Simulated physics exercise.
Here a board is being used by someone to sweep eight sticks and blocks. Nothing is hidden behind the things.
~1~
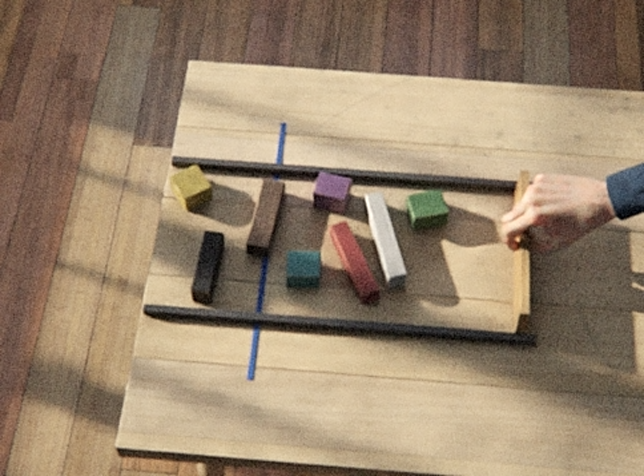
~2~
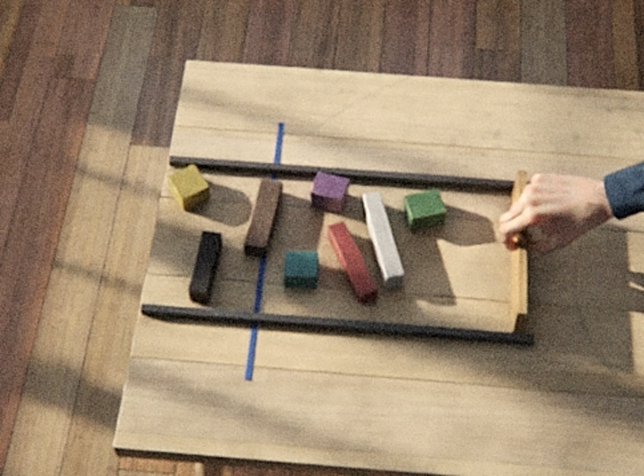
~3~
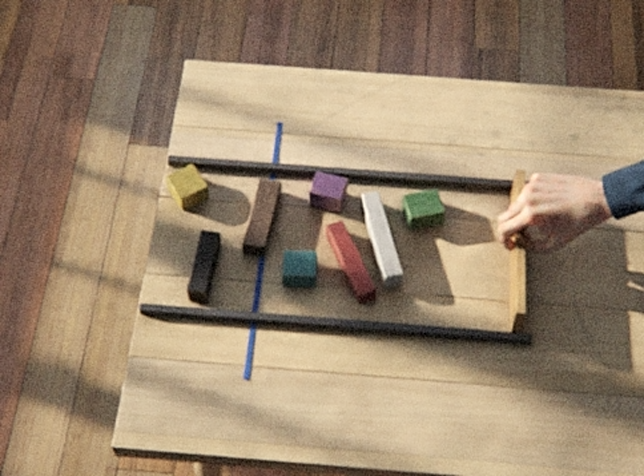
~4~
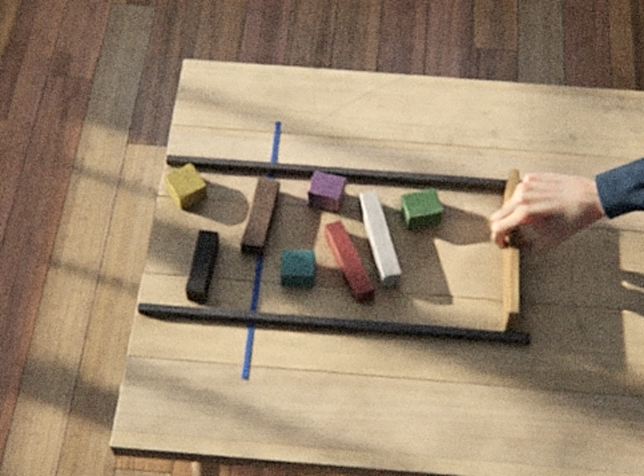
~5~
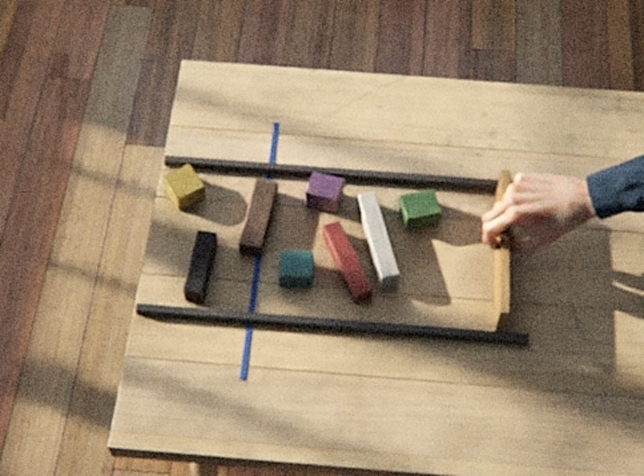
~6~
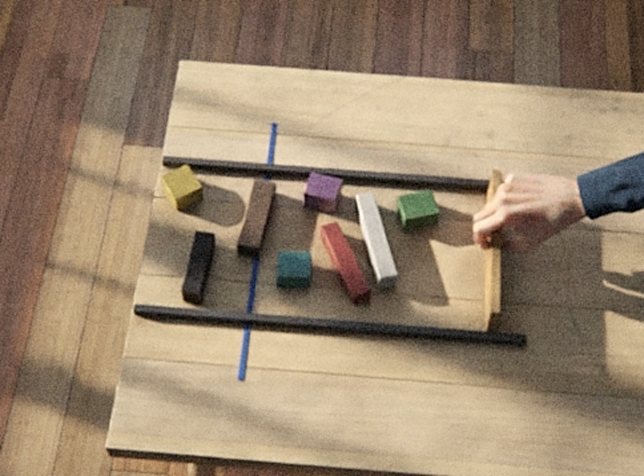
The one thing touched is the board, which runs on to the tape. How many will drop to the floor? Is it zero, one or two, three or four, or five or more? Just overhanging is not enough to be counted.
You'd see no pieces leave the end and fall.
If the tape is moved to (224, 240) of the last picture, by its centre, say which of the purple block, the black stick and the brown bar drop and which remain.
One by one: The purple block holds its spot, the black stick topples, the brown bar holds its spot.
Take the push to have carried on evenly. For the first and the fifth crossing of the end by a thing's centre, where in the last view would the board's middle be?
I'd put the first at about (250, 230) and the next at about (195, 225).
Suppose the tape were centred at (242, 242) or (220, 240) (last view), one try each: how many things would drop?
Tallies in order: 1 and 2.
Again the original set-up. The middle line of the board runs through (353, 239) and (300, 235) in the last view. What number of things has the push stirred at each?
First 5, after that 6.
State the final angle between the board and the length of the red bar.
Around 25 degrees.
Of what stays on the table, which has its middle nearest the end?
It's the yellow block that ends up nearest.
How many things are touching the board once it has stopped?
Contact count: 2.
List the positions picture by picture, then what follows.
In the first picture, yellow block (191, 188); black stick (208, 267); brown bar (266, 217); board (522, 251); tape (268, 243).
In the second picture, black stick (206, 267); red bar (352, 262).
In the third picture, brown bar (263, 217); turquoise block (300, 269).
In the fourth picture, yellow block (186, 186); board (512, 249).
In the fifth picture, black stick (201, 266); purple block (325, 193).
In the sixth picture, yellow block (182, 188); black stick (199, 267); brown bar (257, 218); board (494, 250); tape (259, 243).
Early on, none off yet; yellow block at rest near (182, 188); black stick at rest near (199, 267); brown bar at rest near (257, 218).
A while later, none off yet; yellow block at rest near (182, 188); black stick at rest near (199, 267); brown bar at rest near (254, 217).
Finally, the number that fall off is zero.
